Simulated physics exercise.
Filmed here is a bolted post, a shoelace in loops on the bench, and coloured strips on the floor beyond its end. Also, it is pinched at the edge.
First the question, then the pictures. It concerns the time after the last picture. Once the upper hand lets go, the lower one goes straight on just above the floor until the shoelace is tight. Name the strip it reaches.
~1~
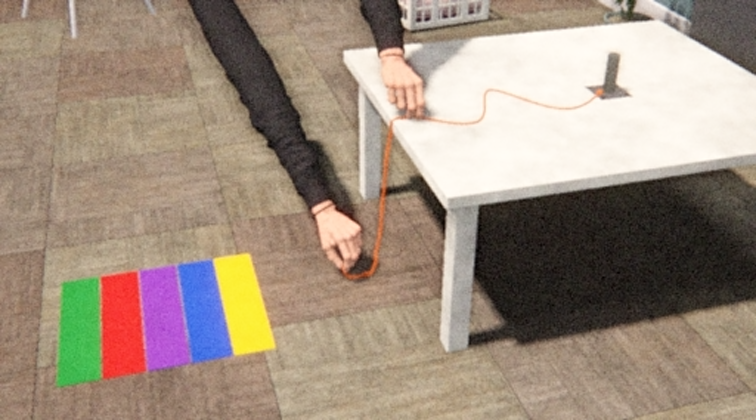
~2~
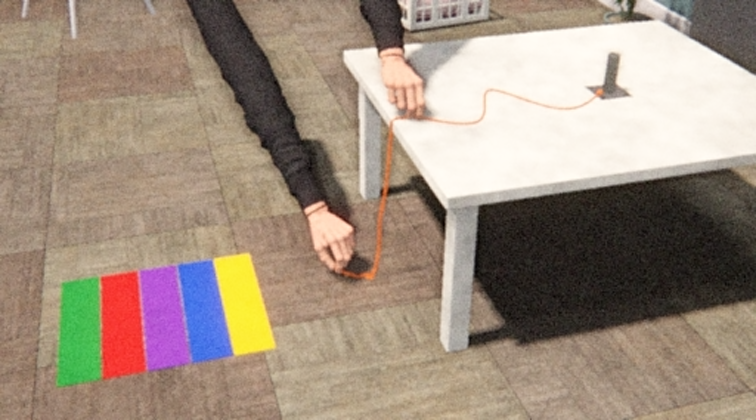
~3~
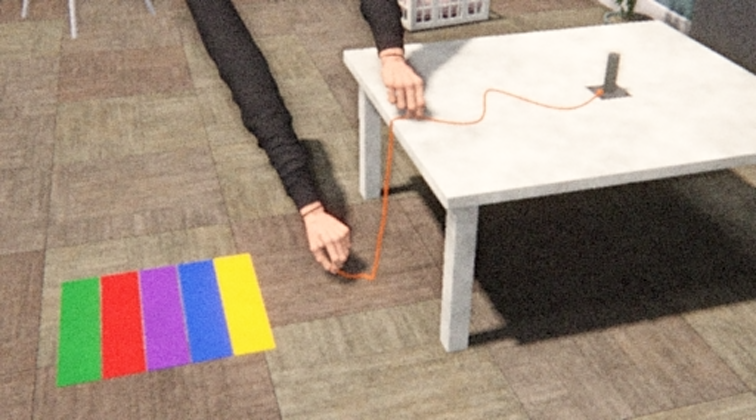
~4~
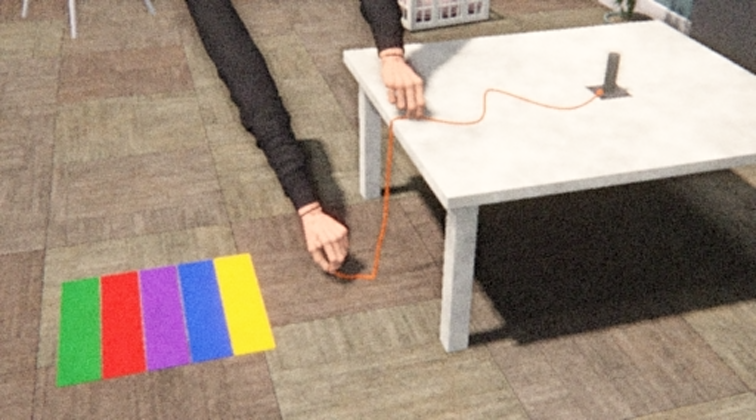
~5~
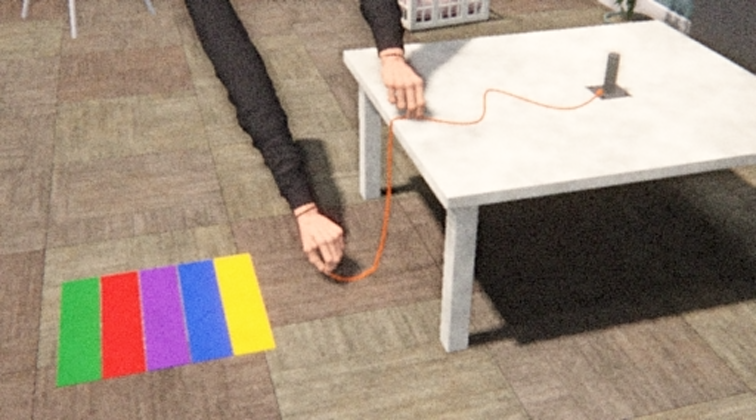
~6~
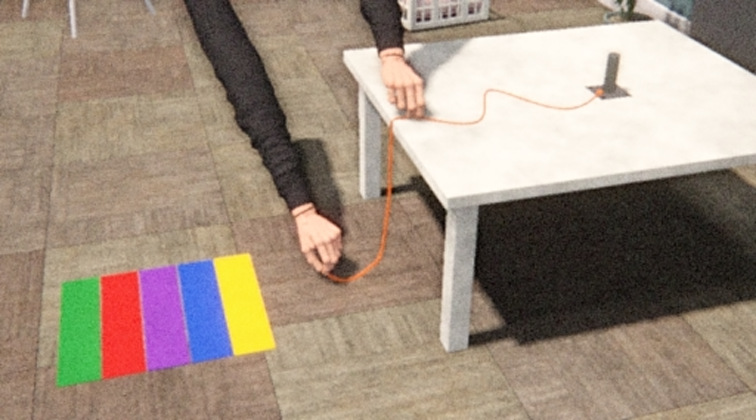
The red strip.
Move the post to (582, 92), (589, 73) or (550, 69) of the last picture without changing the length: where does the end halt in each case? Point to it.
Roughly (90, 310), (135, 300) and (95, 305), try by try.
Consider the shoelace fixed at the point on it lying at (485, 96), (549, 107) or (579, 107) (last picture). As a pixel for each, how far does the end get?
In order: (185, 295), then (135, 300), then (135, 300).
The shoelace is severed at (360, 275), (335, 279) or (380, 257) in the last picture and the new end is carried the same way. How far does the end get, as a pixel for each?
Try by try: (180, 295), (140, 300) and (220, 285).
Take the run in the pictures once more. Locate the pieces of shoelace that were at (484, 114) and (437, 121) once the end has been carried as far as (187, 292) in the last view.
First: (409, 116). Second: (381, 161).
A little later, end near (187, 292); over blue.
Next, end near (145, 299); over purple.
When it is tight, end near (120, 303); over red. It gets as far as the red strip.
